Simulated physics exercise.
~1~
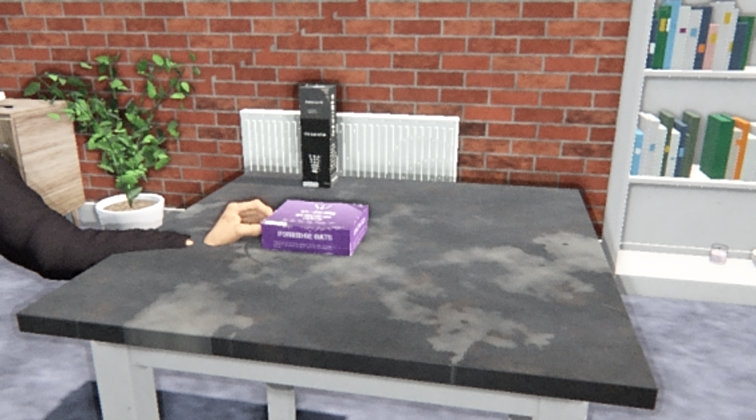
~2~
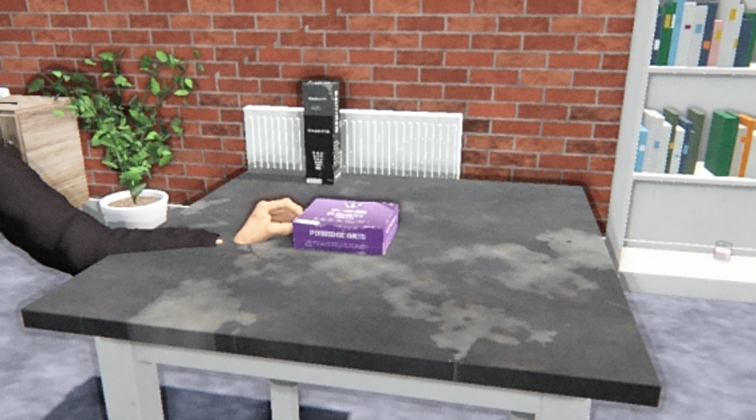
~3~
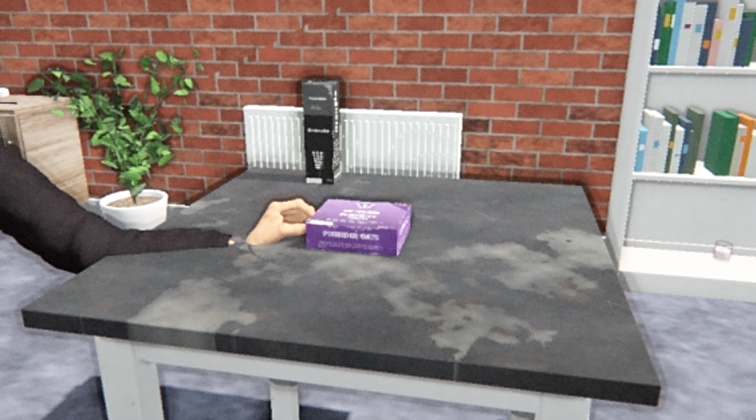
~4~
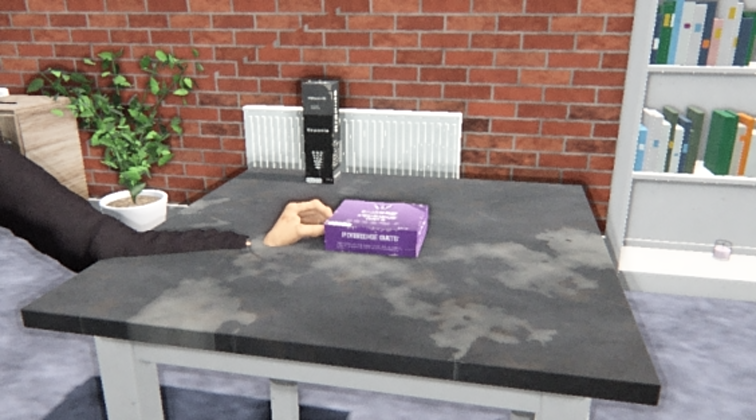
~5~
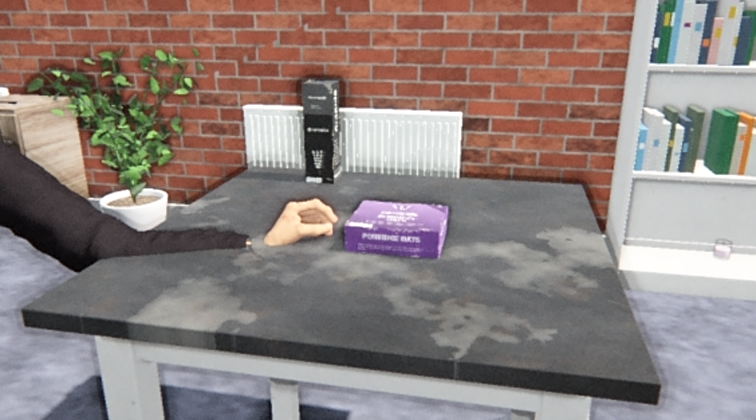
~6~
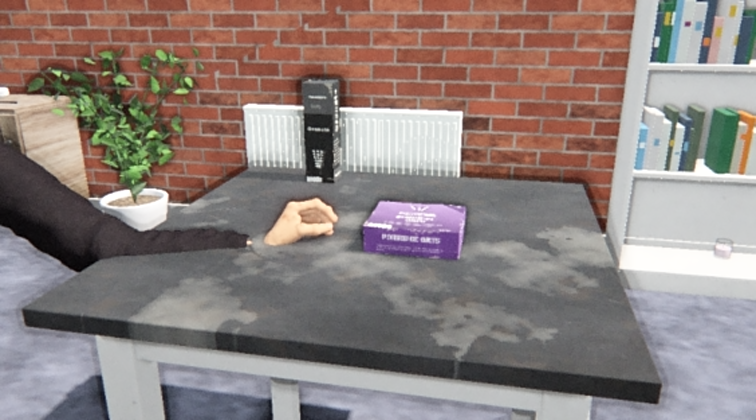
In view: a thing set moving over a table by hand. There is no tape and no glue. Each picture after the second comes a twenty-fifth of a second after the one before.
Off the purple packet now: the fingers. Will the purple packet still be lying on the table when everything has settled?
Held by the table.
Then, 0.10 s after the last picture, purple packet slid about its own width near (452, 232).
Then, 0.20 s after the last picture, purple packet slid about its own width near (472, 233).
At rest, moved from the start, purple packet. Seen from the same camera at the end, purple packet near (478, 233).
